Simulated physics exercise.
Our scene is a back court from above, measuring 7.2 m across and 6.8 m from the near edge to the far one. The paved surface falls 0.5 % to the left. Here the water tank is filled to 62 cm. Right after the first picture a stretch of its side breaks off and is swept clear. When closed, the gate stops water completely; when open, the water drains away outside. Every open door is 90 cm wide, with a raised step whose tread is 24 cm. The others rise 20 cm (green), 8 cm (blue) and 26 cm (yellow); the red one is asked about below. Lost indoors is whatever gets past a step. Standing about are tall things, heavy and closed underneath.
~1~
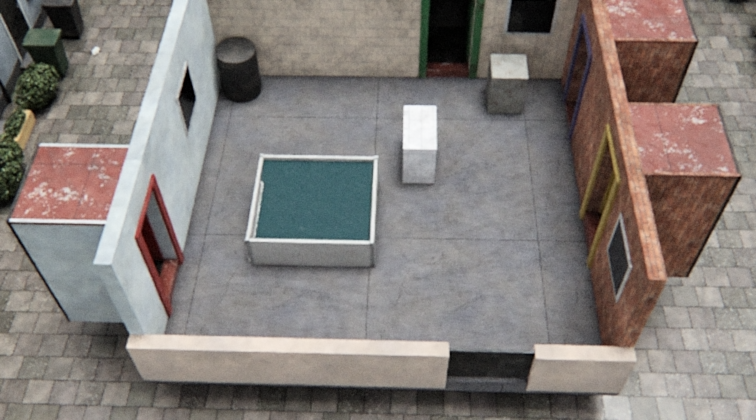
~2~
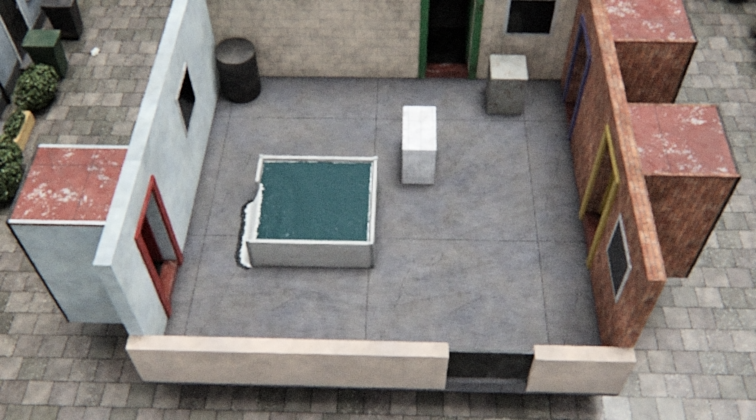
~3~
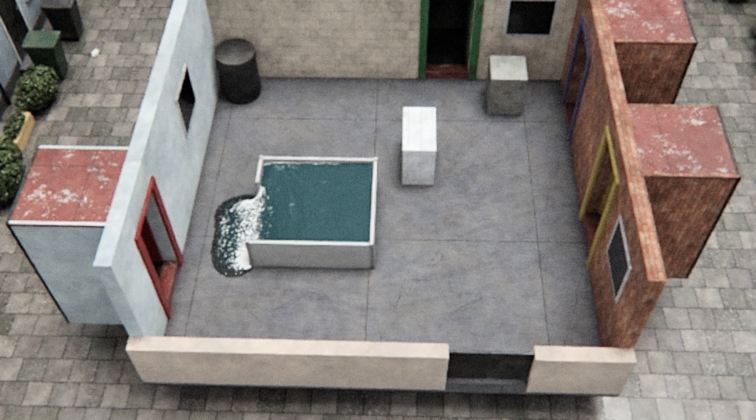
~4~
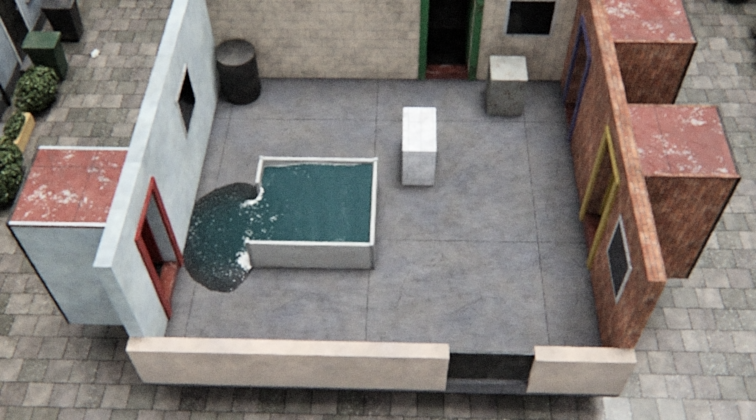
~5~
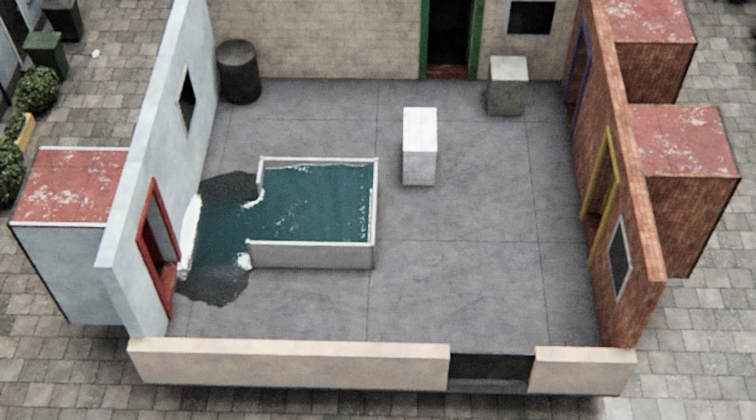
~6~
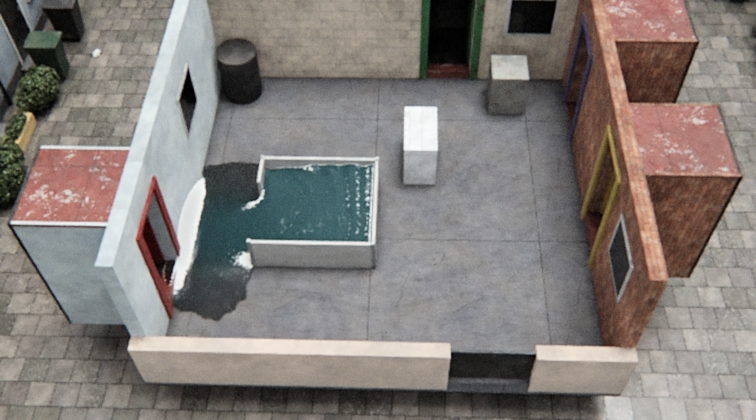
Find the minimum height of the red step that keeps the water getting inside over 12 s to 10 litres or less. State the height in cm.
Roughly 29 cm.
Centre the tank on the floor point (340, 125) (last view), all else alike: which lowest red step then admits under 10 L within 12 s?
That setup calls for roughly 8.5 cm.
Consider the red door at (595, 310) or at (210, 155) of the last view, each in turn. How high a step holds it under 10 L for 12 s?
About 8.0 cm, then about 6.5 cm.
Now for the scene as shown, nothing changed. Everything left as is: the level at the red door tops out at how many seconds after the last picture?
It peaks around 1.0 s.
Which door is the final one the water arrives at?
That would be the blue door.
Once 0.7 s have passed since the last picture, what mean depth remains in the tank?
On average, around 39 cm.
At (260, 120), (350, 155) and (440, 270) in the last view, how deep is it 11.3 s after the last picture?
Roughly 4, then 3, then 5 cm.
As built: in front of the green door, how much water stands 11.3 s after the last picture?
About 7.0 centimetres.
Then, 0.7 s after the last picture water covers 10 % of the floor, deepest (46 cm) near (198, 237); 29 cm at the red door, 7 litres in over its 19 cm step.
Then, 2.3 s after the last picture water covers 35 % of the floor, deepest (34 cm) near (163, 352); 20 cm at the red door, 54 litres in over its 19 cm step.
Then, 11.3 s after the last picture water covers 95 % of the floor, deepest (10 cm) near (522, 101); 6 cm at the red door, 57 litres in over its 19 cm step.
At the red door as built, the water peaked near 30 cm, 0.9 s after the last picture.
Run again over the same 12 s with other heights there, 27 litres in over 24 cm, 4 litres over 32 cm. The limit of 10 litres is kept from about 29 cm up.
